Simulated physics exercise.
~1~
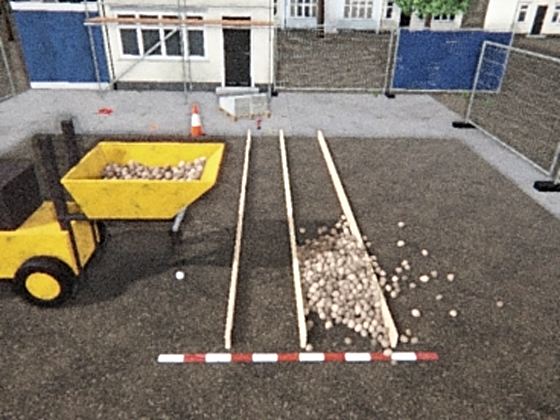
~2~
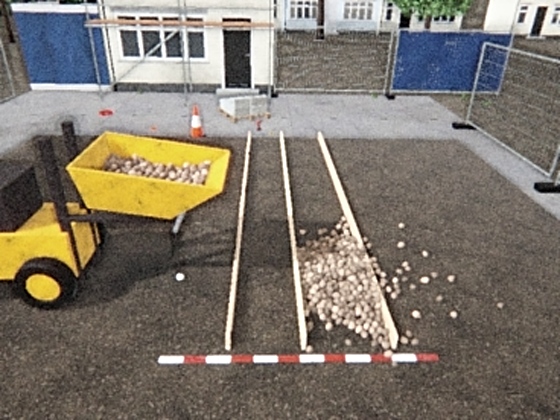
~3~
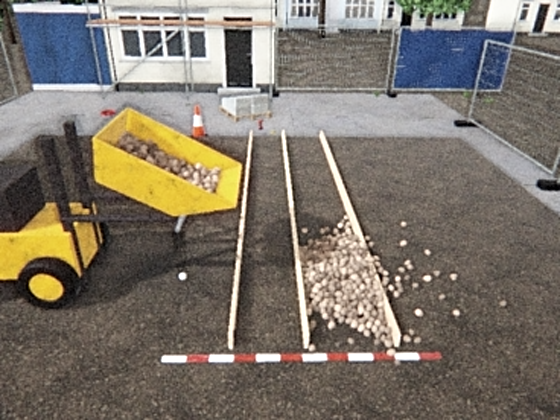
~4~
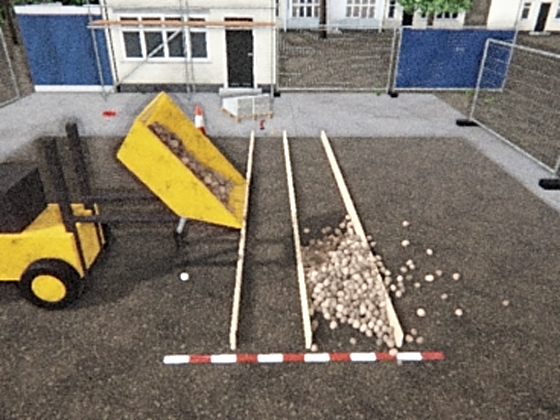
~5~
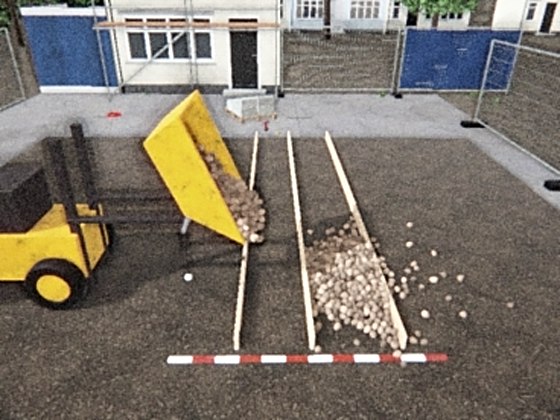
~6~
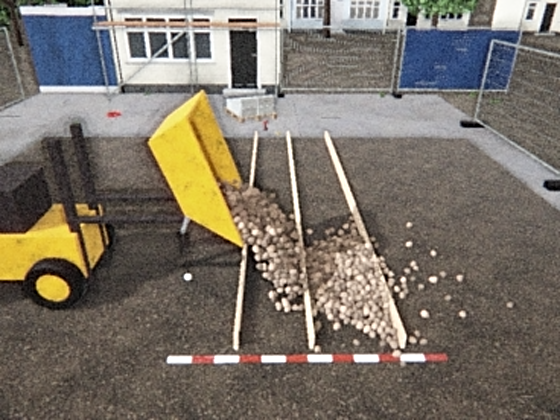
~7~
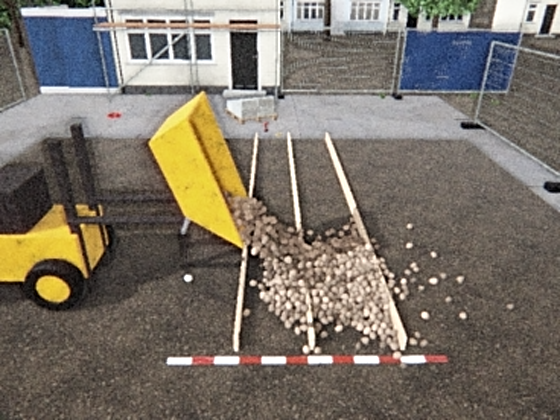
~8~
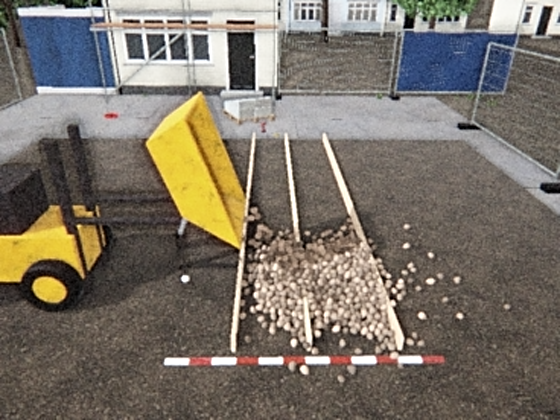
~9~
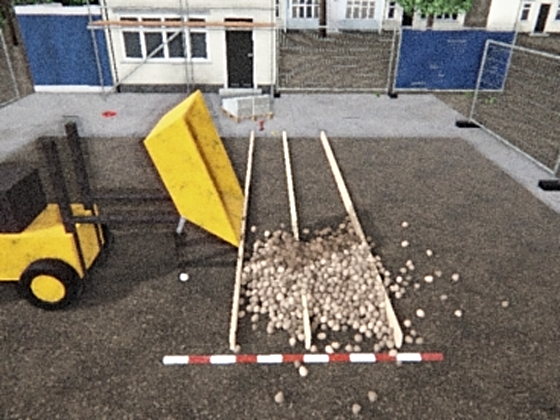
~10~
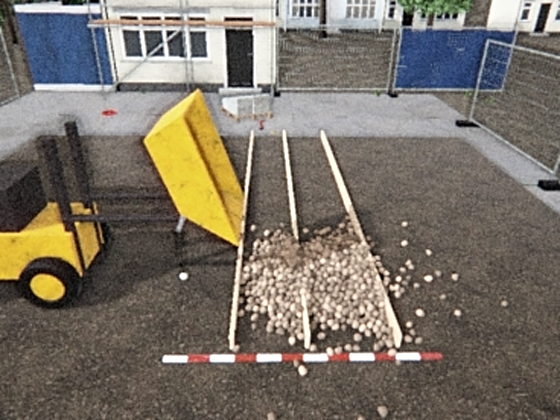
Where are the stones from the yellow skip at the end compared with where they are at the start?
At the start they sit inside the raised skip on the left, and at the end they lie on the ground farther right and lower in view, spread between the planks and mixed with the earlier pile.
